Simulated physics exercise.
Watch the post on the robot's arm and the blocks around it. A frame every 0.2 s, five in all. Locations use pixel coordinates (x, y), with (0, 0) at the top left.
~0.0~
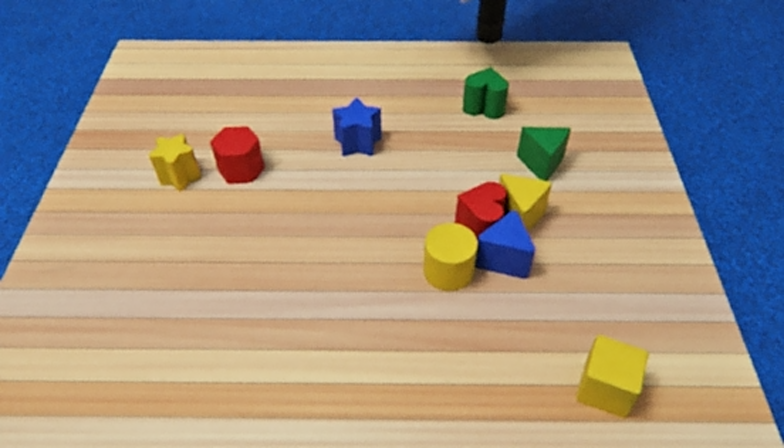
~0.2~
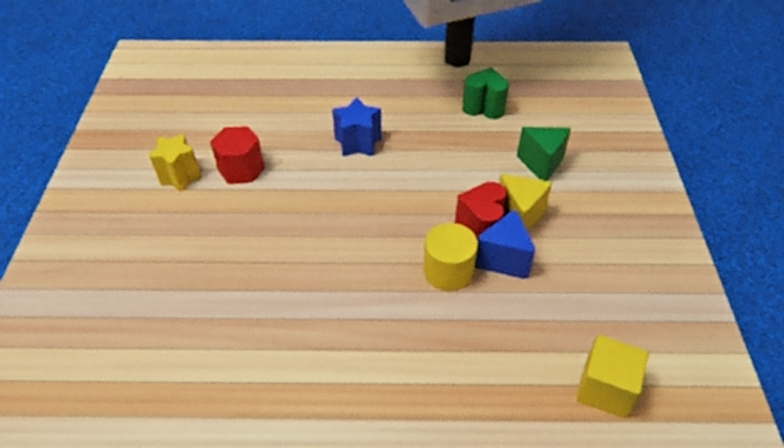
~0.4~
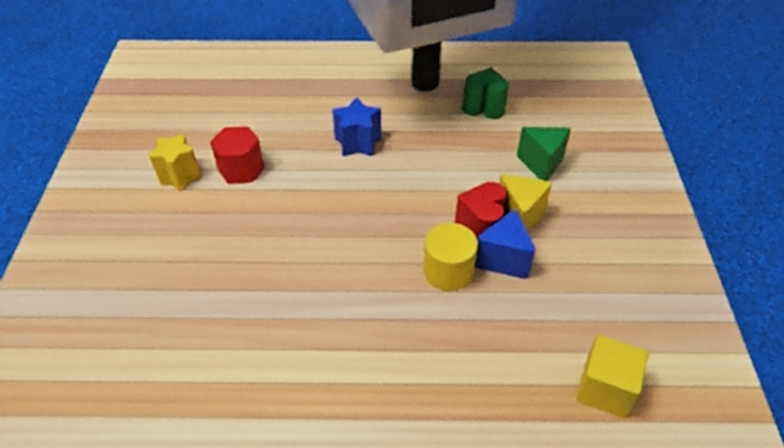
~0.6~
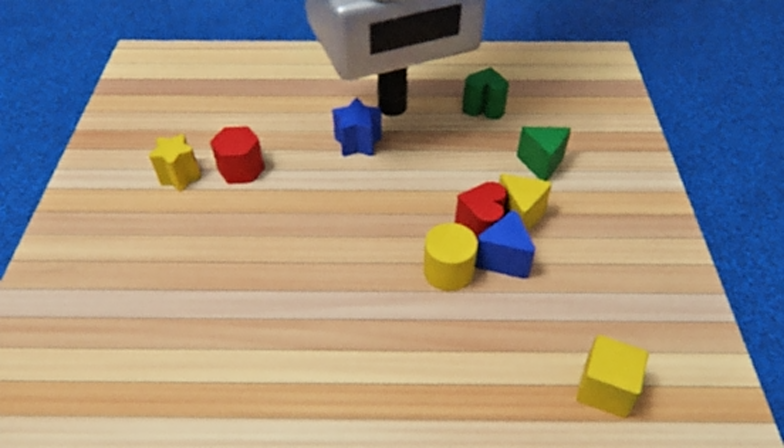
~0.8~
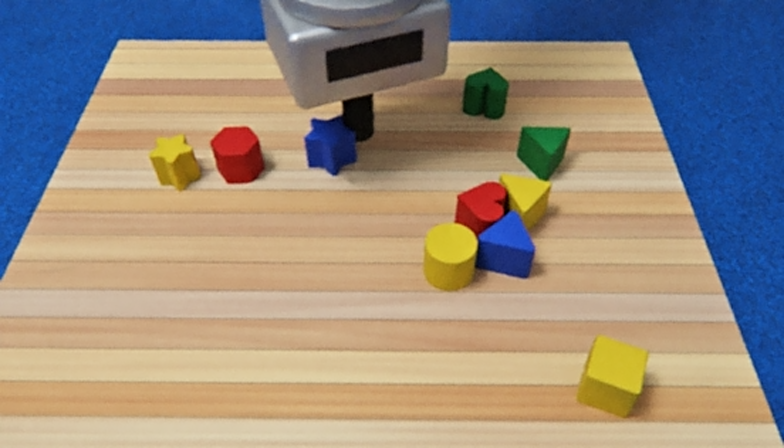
A robot arm with a dark post moved down and left over a wooden board of colored blocks, then nudged the blue star a little toward the red hexagon, while the other blocks stayed still.
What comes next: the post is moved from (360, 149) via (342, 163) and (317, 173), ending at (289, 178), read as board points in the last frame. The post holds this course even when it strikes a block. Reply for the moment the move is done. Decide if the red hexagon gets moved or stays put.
By the time the path is finished, it has moved at least a centimetre.
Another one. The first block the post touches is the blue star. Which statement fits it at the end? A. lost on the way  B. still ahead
The one that fits is B, still ahead.
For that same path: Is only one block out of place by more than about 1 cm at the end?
My answer is no.
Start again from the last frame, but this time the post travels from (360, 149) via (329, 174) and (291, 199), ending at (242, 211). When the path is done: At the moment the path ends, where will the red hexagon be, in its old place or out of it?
Displaced.
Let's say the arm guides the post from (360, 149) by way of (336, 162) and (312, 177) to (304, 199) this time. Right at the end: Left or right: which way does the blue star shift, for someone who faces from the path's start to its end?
The shift goes right.
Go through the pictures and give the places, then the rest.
The first picture shows tip of the post (489, 38), middles of tops, red hexagon (234, 140), blue star (356, 113).
The second picture shows post (457, 61), nothing pushed.
The third picture shows post (425, 84), nothing pushed.
The fourth picture shows post (393, 109), nothing pushed.
The fifth picture shows post (359, 133), red hexagon (234, 140), blue star (329, 129).
What follows on the original path. Halfway along, post (327, 154); blue star (293, 148).
At the end, post (286, 163); red hexagon (214, 140); blue star (249, 155), turned 15° clockwise.
